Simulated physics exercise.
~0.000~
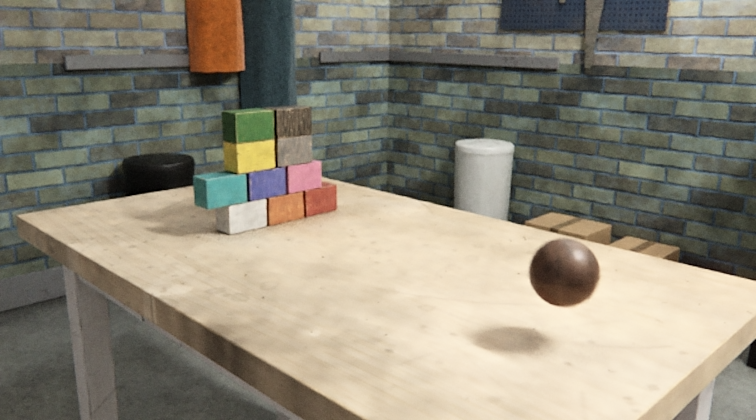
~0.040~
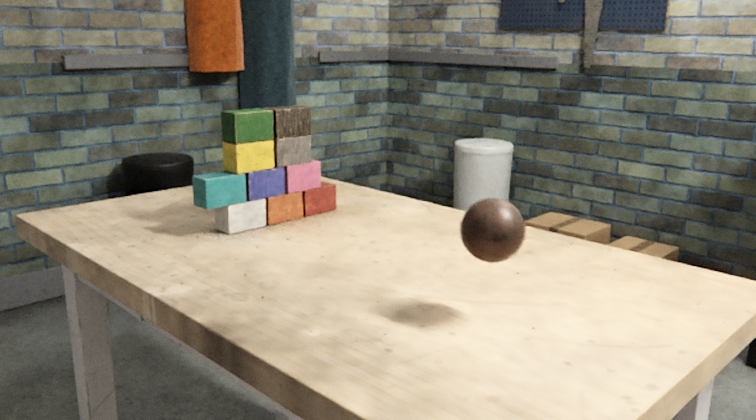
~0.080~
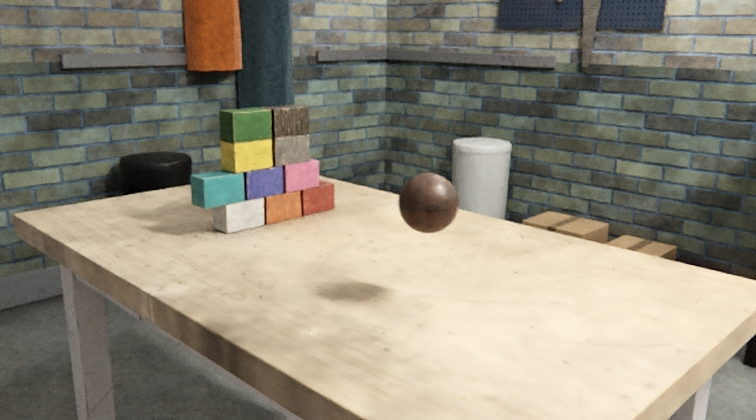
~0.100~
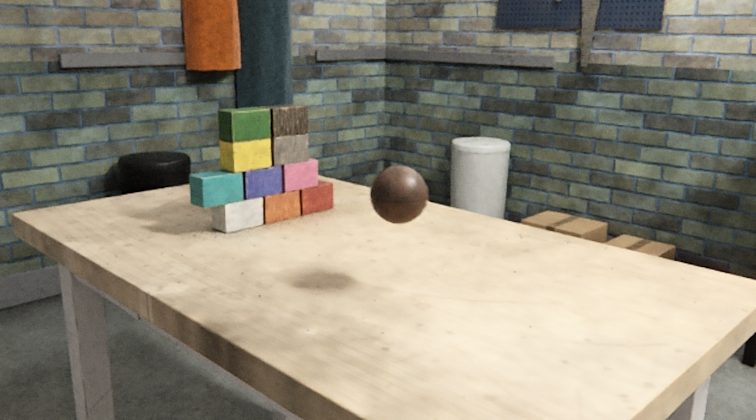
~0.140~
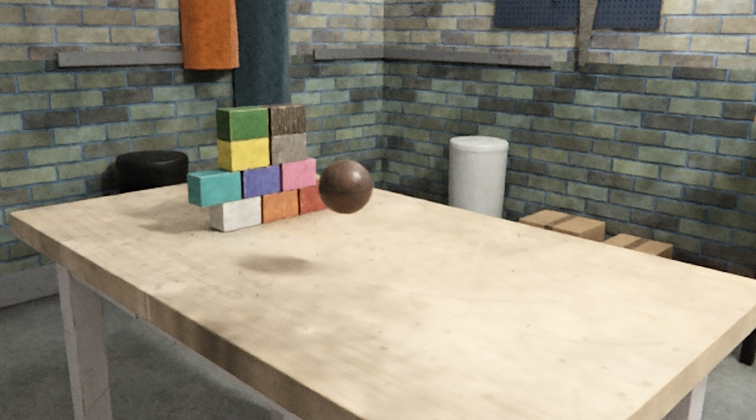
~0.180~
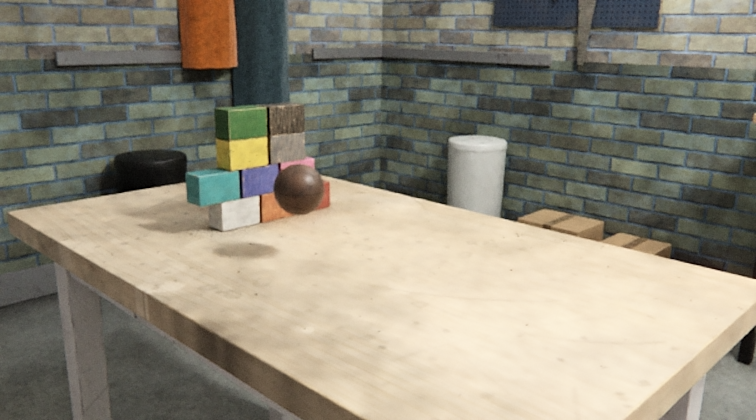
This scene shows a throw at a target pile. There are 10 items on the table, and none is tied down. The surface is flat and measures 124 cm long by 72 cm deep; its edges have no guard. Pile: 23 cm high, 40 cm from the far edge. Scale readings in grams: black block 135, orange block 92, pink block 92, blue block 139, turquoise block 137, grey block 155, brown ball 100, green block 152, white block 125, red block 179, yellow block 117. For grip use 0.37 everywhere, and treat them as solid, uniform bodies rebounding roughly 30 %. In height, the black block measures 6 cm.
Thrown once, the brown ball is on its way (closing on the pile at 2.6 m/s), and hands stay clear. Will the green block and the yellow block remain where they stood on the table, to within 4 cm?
Green block - remains, yellow block - remains.
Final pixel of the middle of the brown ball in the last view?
It finishes at roughly (212, 212).
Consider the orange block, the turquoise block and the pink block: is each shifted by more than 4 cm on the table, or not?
First, the orange block stays in its position; second, the turquoise block is moved away; third, the pink block stays in its position.
Around 0.28 s, brown ball near (231, 210); green block at 7° to upright near (242, 120); yellow block at 6° to upright near (241, 150); turquoise block at 12° to upright.
Around 0.38 s, brown ball near (220, 212); turquoise block at 19° to upright; white block shifted 3 cm.
Finally (1.1 s), on their side or leaning hard on the table, turquoise block; the other 9 still in place (within 4 cm). Final places as that camera would see them, green block near (242, 122), yellow block near (239, 151).
